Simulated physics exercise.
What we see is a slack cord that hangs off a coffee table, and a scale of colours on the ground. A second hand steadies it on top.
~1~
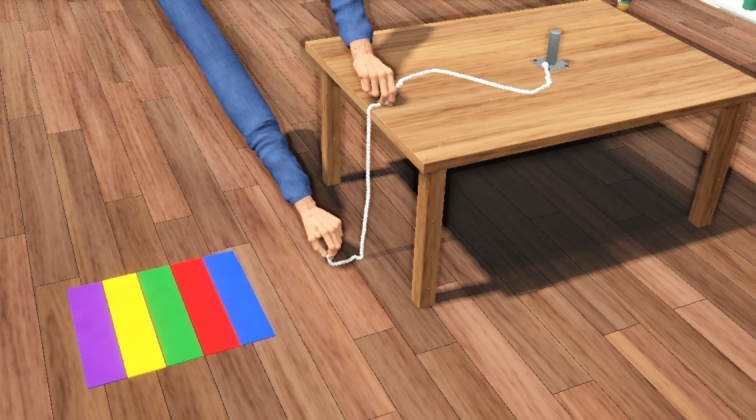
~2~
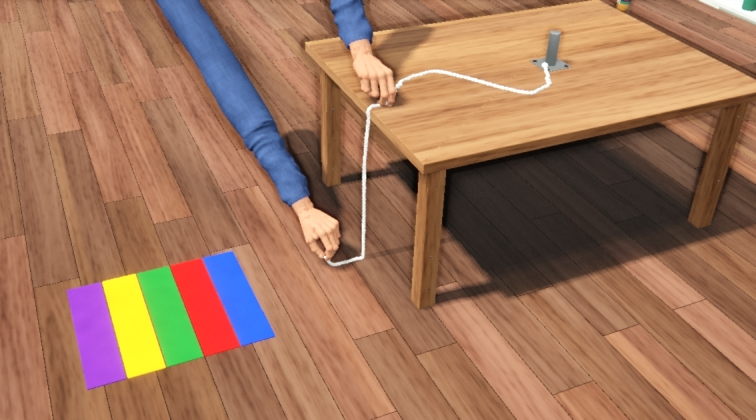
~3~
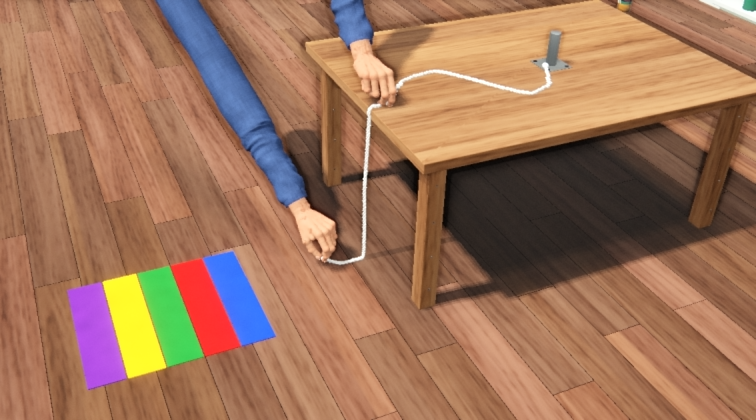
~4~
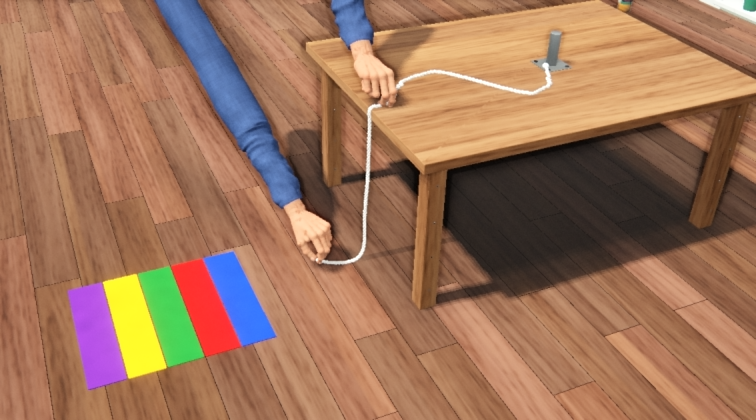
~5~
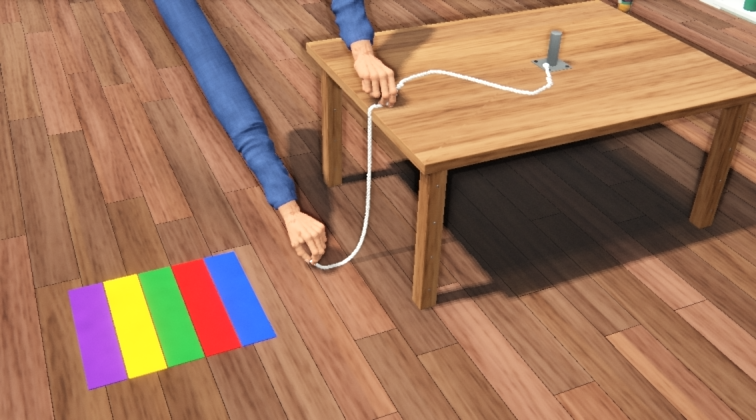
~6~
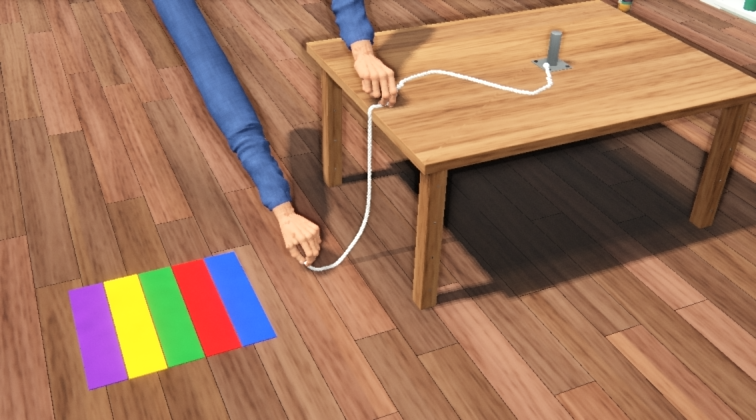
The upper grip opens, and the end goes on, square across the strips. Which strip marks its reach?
The end stops over the purple strip.
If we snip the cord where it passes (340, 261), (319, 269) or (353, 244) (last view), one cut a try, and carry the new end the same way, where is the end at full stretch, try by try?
In that order: (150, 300), (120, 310) and (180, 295).
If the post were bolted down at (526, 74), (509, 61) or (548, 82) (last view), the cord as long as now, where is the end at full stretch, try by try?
About (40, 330), (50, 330) and (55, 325).
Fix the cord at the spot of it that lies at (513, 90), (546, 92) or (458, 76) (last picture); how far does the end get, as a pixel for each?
Try by try, around (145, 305), (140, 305) and (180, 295).
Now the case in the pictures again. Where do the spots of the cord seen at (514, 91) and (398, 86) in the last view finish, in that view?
At (463, 82), then (338, 127).
A little later, end near (160, 299); over green.
Next, end near (119, 310); over yellow.
When it is tight, end near (93, 316); over purple. It gets as far as the purple strip.
